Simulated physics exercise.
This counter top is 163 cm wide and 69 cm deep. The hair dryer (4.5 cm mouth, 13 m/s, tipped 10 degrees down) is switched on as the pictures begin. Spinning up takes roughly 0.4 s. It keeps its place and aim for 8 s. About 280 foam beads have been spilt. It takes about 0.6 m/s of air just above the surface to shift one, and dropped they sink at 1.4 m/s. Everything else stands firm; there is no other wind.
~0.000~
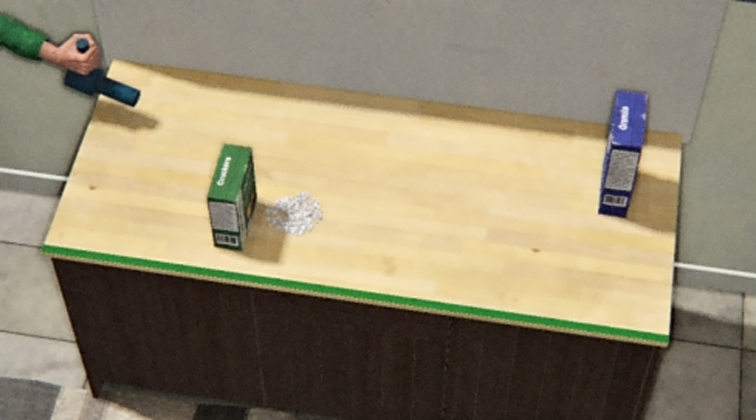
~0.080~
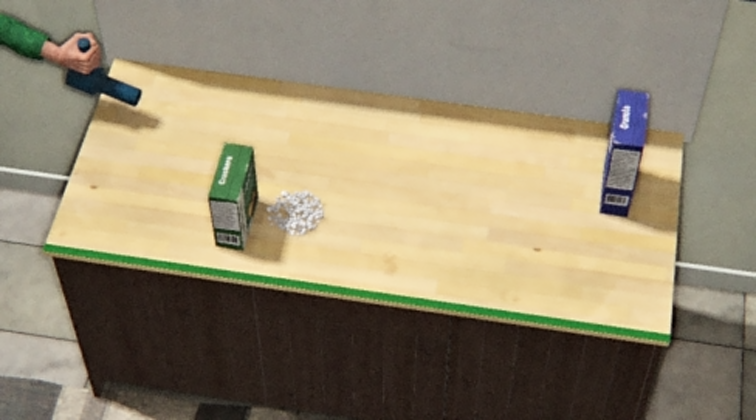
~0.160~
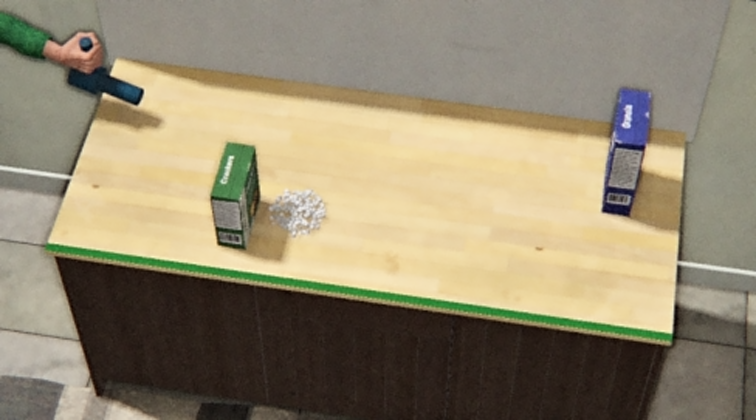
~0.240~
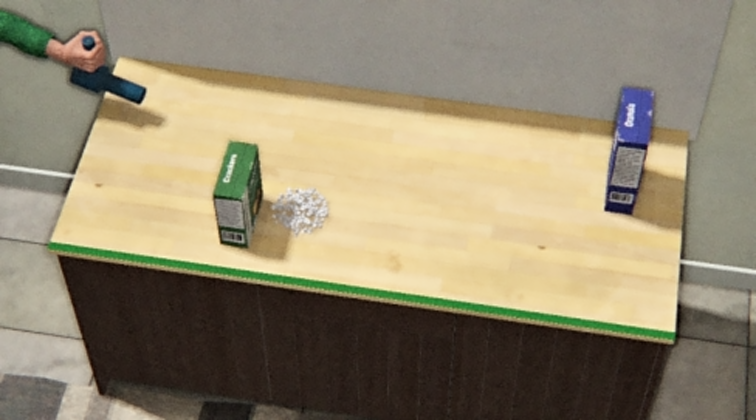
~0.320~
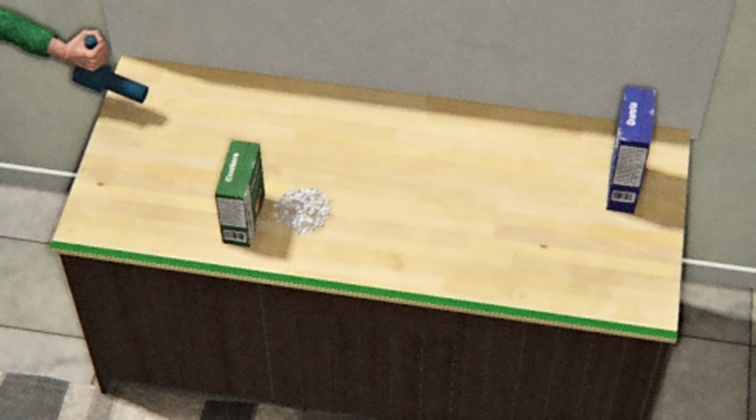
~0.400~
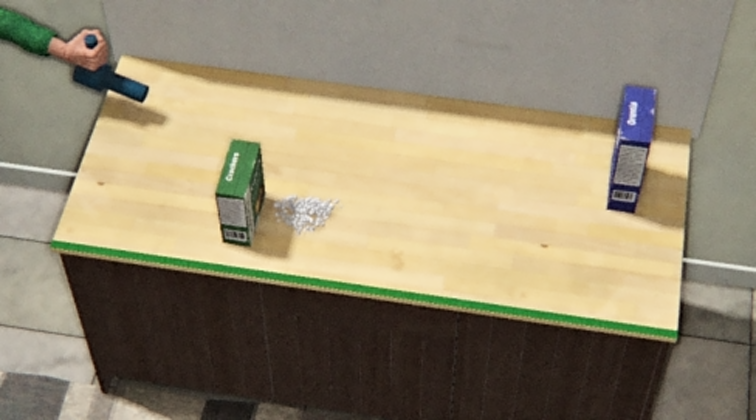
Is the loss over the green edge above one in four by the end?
Answer: Yes.
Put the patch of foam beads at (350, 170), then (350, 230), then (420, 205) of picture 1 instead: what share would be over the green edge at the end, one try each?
In turn about 5 %, 70 %, 20 %.
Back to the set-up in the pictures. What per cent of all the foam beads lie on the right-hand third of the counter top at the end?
Near 0 %.
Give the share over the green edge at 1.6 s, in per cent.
About 70 %.
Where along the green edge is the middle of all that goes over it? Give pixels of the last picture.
Near (438, 304).
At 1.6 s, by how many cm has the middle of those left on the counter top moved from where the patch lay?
Roughly 5 cm.
After 1.6 s the count stands so, 69 % are over the green edge; the middle of those still in play is near (312, 238).
After 2.6 s the count stands so, 75 % are over the green edge.
After 4.4 s the count stands so, 79 % are over the green edge.
After 8.0 s, at the end, 80 % are over the green edge.
